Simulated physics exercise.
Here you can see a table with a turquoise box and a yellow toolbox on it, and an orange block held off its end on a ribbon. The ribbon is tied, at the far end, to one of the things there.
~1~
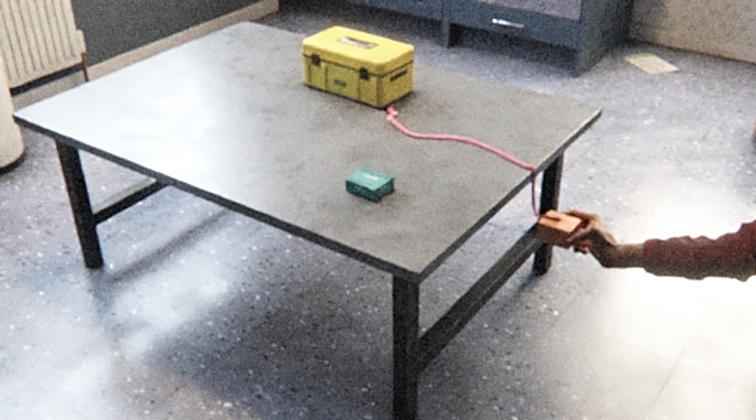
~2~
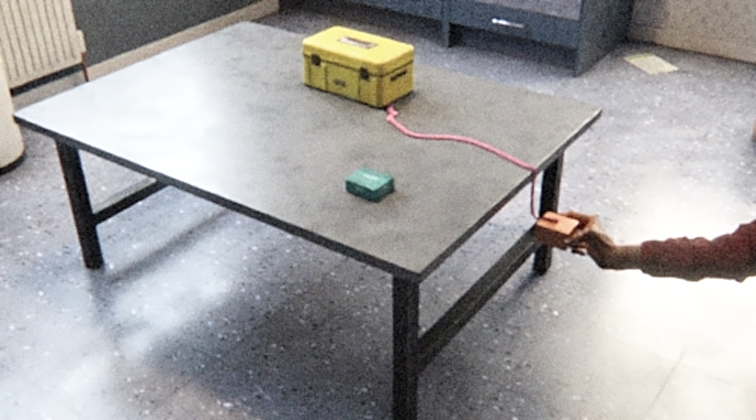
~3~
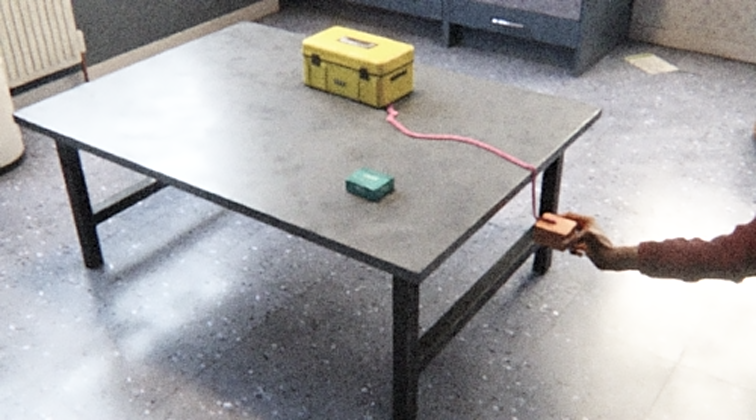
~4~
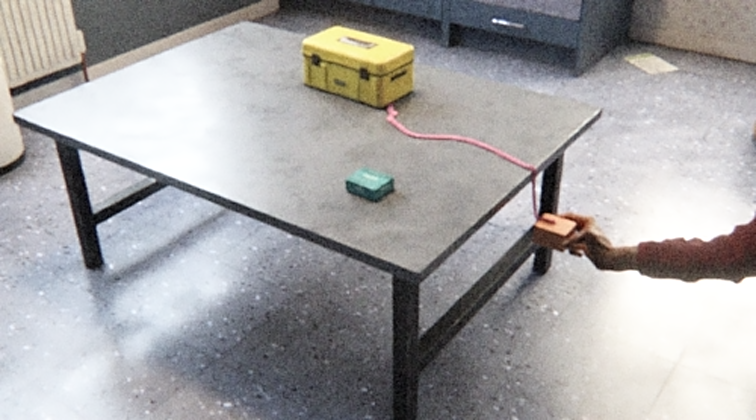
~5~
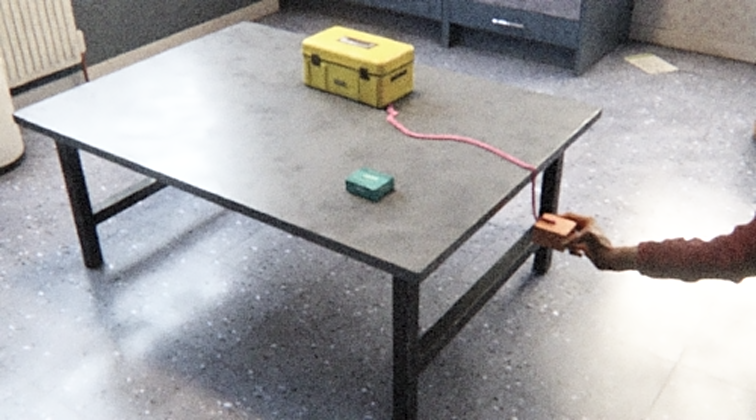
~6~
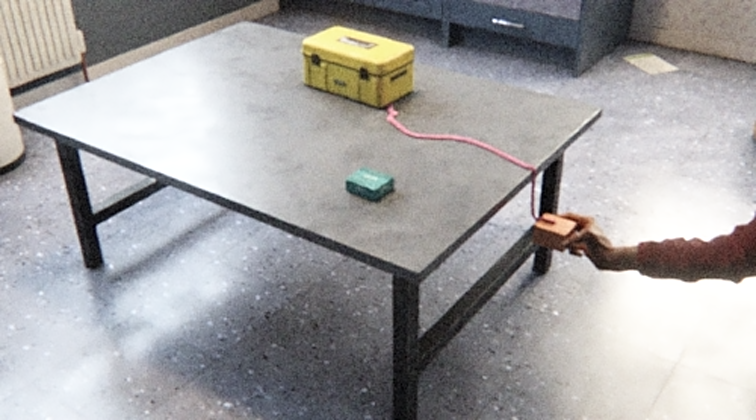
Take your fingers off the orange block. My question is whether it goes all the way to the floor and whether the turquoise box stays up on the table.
Here is how it goes: The orange block hangs short of the floor; the turquoise box stays up.
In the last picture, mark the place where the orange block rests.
You'll find its middle at pixel (521, 249).
Then, 0.60 s later than the last view, block above the floor near (506, 231); toolbox as before; box as before.
Then, 1.46 s later than the last view, block above the floor near (506, 241); toolbox as before; box as before.
Finally, block above the floor near (521, 249); toolbox as before; box as before. The orange block hangs in the air and the turquoise box remains where it stands.
